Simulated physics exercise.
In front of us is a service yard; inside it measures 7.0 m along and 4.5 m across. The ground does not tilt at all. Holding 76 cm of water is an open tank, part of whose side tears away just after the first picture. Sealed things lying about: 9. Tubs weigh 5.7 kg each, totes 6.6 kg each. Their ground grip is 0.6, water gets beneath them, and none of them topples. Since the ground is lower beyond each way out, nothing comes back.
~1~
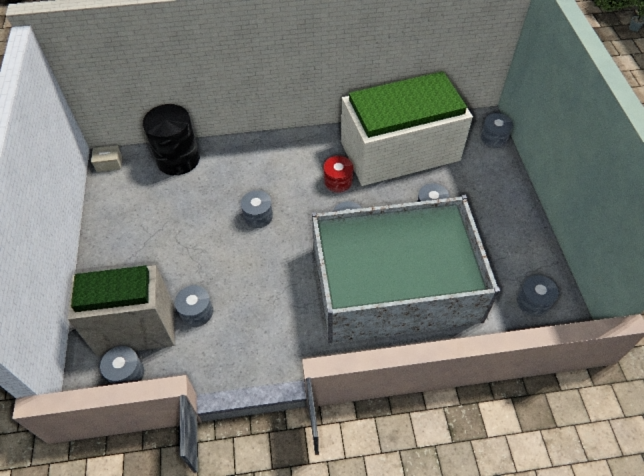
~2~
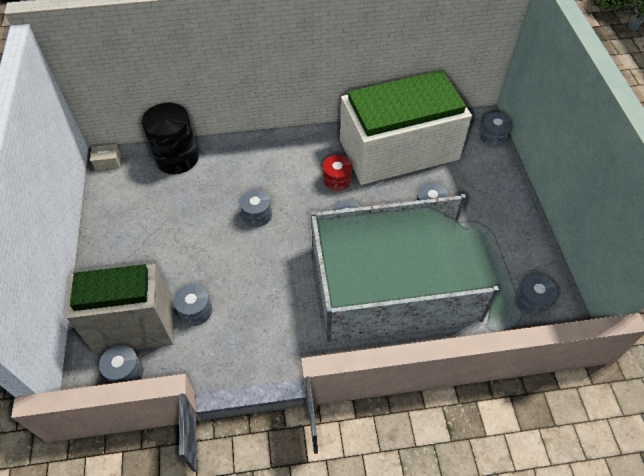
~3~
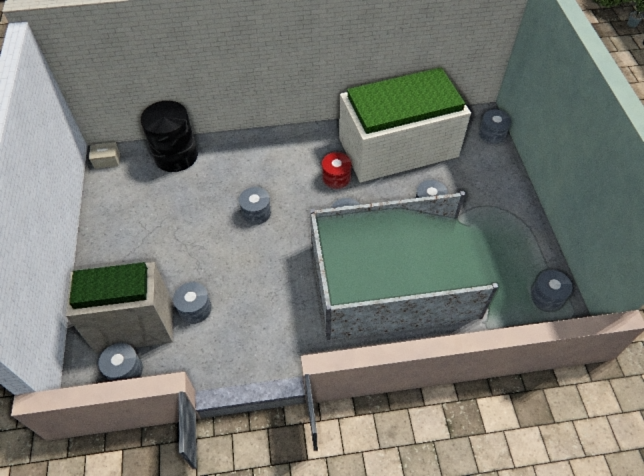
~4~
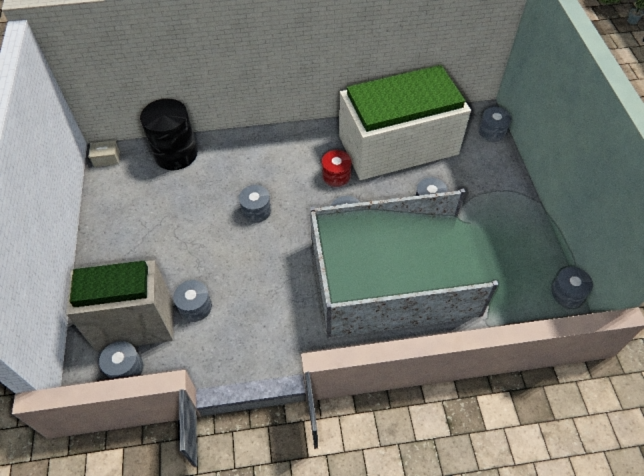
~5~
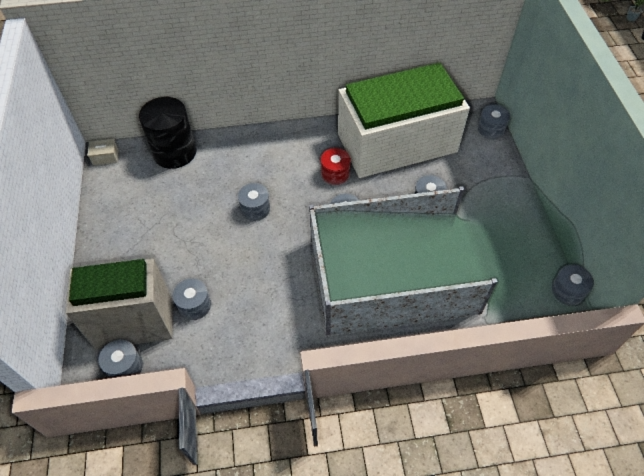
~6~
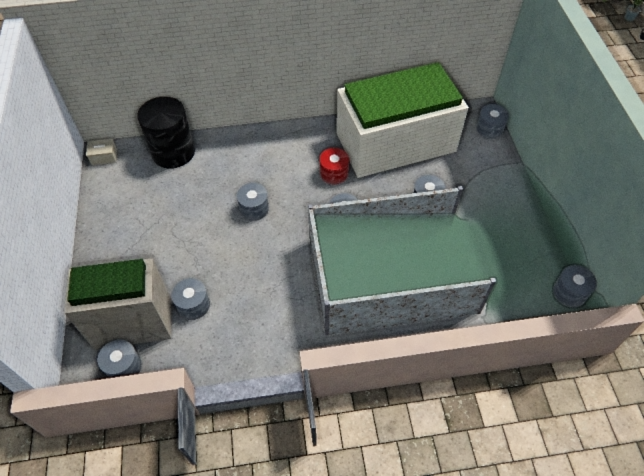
The right side of a water tank in a walled yard gave way, and greenish water spread across the floor toward the right wall, pushing one gray tub aside while the red one stayed put.
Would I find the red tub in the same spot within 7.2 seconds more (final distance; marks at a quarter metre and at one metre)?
When it settles, the red tub lies a bit from the start.
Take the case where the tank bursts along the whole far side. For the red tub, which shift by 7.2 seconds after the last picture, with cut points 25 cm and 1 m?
Afterwards the red tub is carried a long way.
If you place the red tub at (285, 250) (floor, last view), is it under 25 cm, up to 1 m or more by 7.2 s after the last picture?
It slides a little.
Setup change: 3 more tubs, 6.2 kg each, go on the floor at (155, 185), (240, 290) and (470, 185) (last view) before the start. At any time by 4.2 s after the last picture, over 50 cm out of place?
Note, same order as listed: Inside the limit, inside the limit, beyond the limit.
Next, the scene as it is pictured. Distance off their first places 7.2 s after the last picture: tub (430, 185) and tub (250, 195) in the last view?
Taking them in turn, the shifts are 400 cm and 200 cm.
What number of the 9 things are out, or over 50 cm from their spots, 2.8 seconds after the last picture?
My count gives 2.
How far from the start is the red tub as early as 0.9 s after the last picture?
Roughly 0 centimetres by that point.
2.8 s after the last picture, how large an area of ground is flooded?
Roughly 19 m2 of it is wet.
Then, 0.9 s after the last picture the red tub is near (334, 159), 0.0 m from its start, aground; 0 of 9 are out; 1 afloat.
Then, 2.8 s after the last picture the red tub is near (334, 159), 0.0 m from its start, aground; 0 of 9 are out; 3 afloat.
Then, 4.8 s after the last picture the red tub is near (330, 155), 0.1 m from its start, aground; 0 of 9 are out; 4 afloat.
Then, 7.2 s after the last picture the red tub is near (317, 139), 0.5 m from its start, aground; 0 of 9 are out; 8 afloat.
